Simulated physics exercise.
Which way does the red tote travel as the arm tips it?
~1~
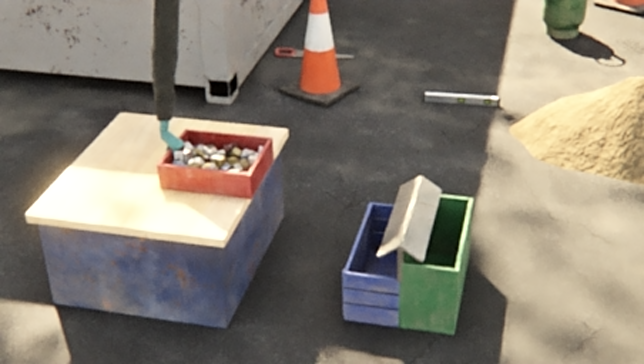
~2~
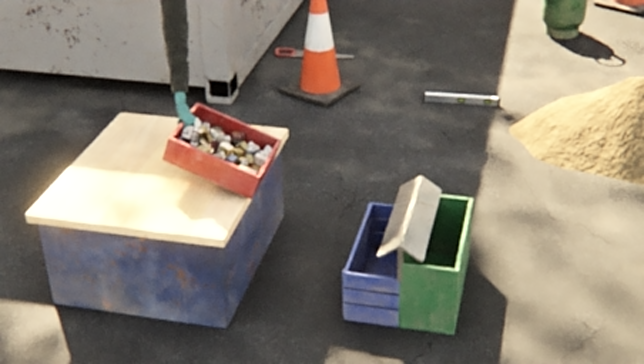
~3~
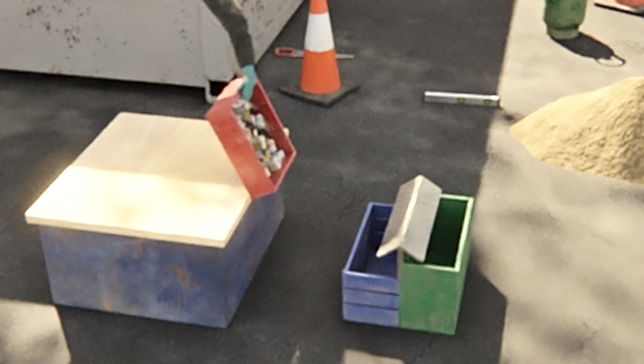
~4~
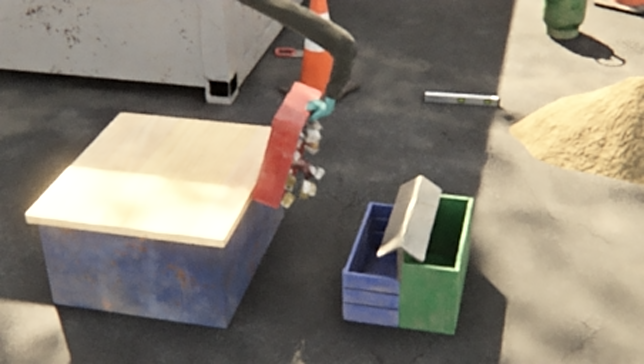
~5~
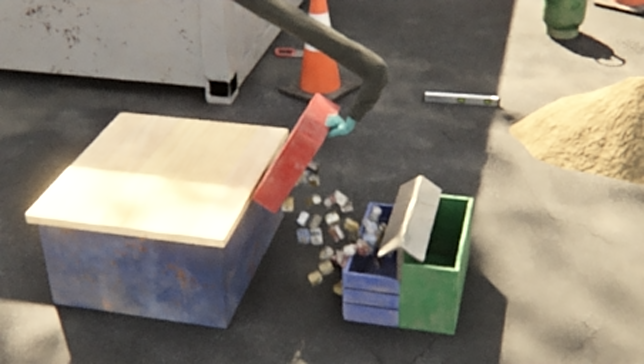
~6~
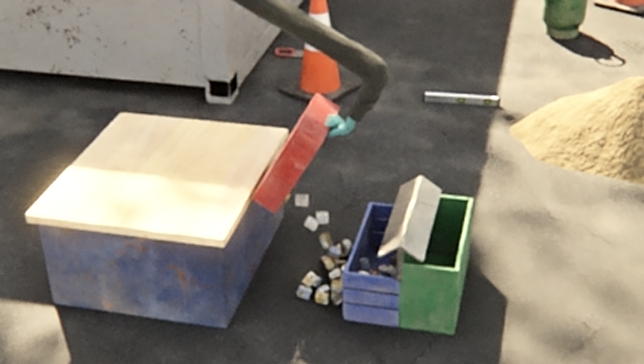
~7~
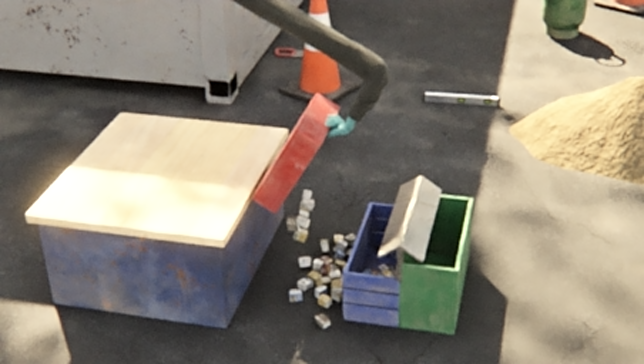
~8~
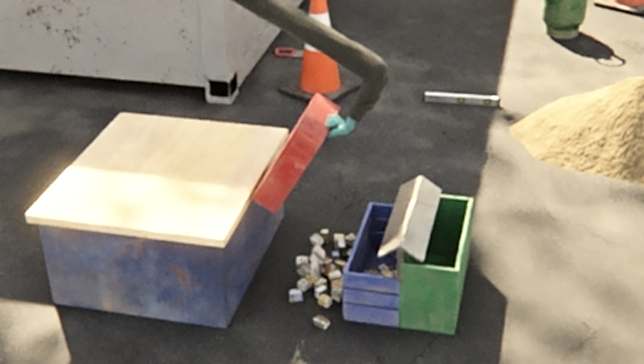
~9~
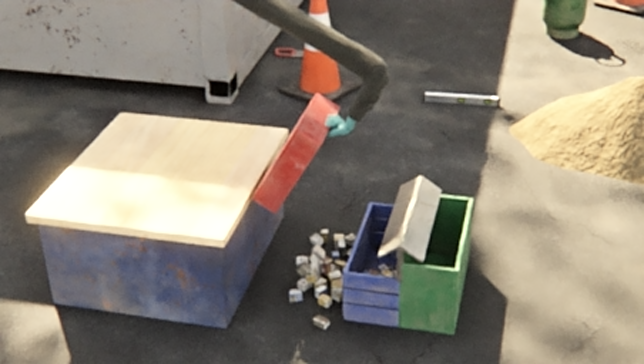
It moves to the right, going over the end of the bench toward the blue trough.
At the start, a dark arm with a teal gripper holds a red tote full of small cartons on a bench with a pale top, while an empty blue trough and green tub stand to the right beneath a small ridge. The arm lifts and tilts the tote over the end of the bench. As it tips past upright, the cartons begin to spill and then pour down in a loose stream. Some drop into the blue trough, but more hit the ground short of it. The tote stays tipped, and most of the cartons lie heaped beside the trough.
